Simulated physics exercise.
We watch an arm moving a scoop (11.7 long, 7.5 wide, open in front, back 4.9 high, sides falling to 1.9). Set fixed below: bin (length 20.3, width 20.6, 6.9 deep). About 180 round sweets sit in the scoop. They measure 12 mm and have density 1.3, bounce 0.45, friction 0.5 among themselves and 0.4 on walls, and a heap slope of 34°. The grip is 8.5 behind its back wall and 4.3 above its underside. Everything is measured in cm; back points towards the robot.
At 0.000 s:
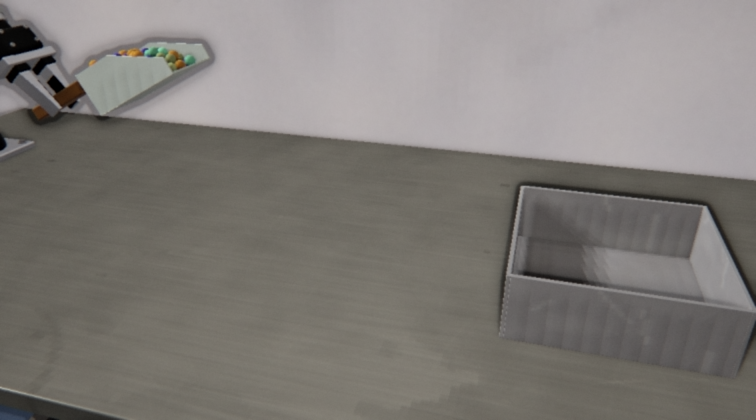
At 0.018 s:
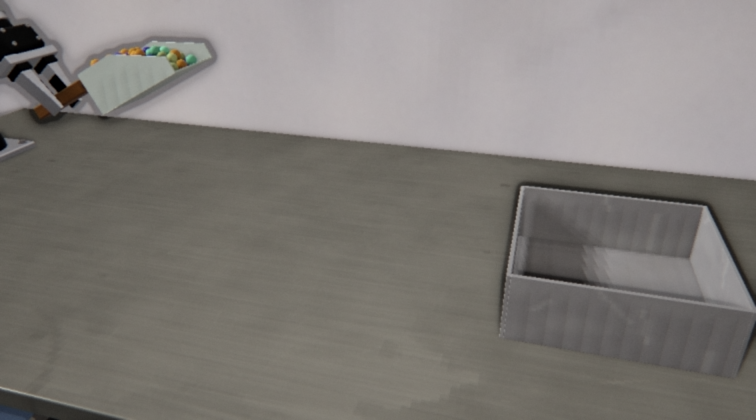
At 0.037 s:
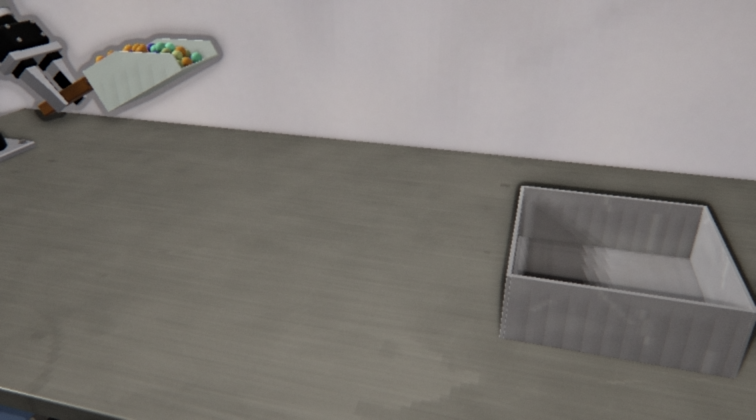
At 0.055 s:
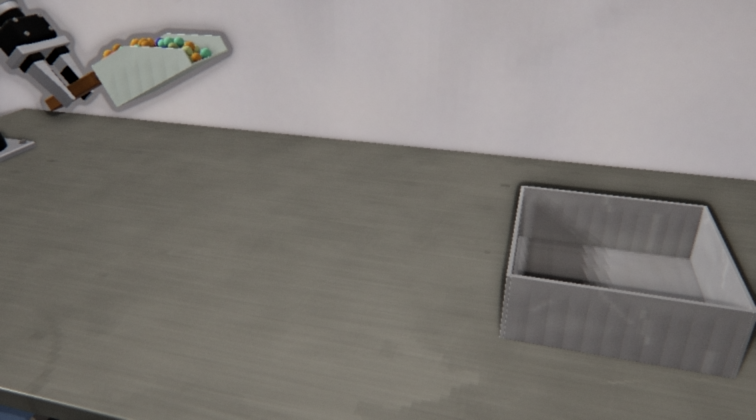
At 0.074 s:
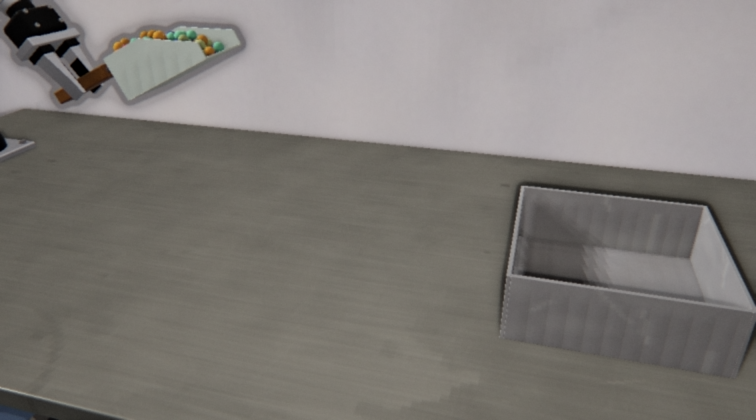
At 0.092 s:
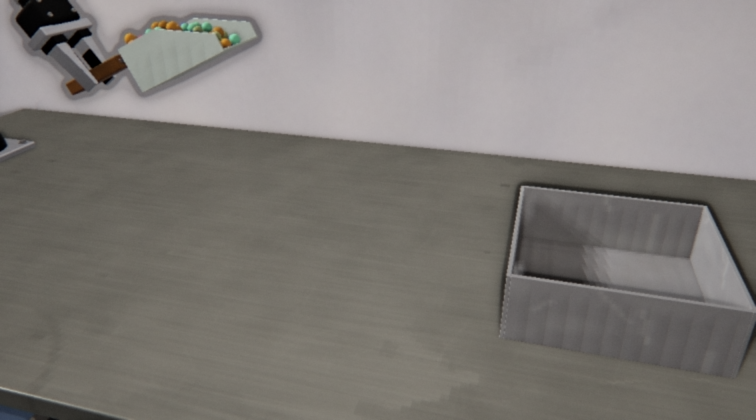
Robot arm slowly lifting a pale scoop of small colourful round sweets and moving it slightly right above a grey worktop with an open empty box.
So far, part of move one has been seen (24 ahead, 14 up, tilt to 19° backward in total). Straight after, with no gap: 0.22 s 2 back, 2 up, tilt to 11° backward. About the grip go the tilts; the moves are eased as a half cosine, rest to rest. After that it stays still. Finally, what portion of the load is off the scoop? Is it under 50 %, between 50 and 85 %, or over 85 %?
It is between 50 and 85 %.
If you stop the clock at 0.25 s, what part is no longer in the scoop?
About 5 in a hundred parts are out by then.
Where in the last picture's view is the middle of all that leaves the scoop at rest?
Centre estimate: Around (631, 292).
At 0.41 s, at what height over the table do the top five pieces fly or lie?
Roughly 34 cm.
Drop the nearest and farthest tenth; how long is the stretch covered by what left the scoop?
28 cm.
By 0.25 s, tilted 19° backward, highest piece 36 above the table; 172 on the scoop, 5 in flight or on a rim.
By 0.41 s, tilted 13° backward, highest piece 35 above the table; 61 on the scoop, 116 in flight or on a rim.
By 0.69 s, tilted 11° backward, highest piece 34 above the table; 85 in the bin, 55 on the scoop, 27 on the table or floor, 10 in flight or on a rim.
By 1.74 s, tilted 11° backward, highest piece 33 above the table; 82 in the bin, 55 on the scoop, 40 on the table or floor.
Final count, 82 in the bin, 55 on the scoop, 40 on the table or floor. That is 69 % off the scoop.
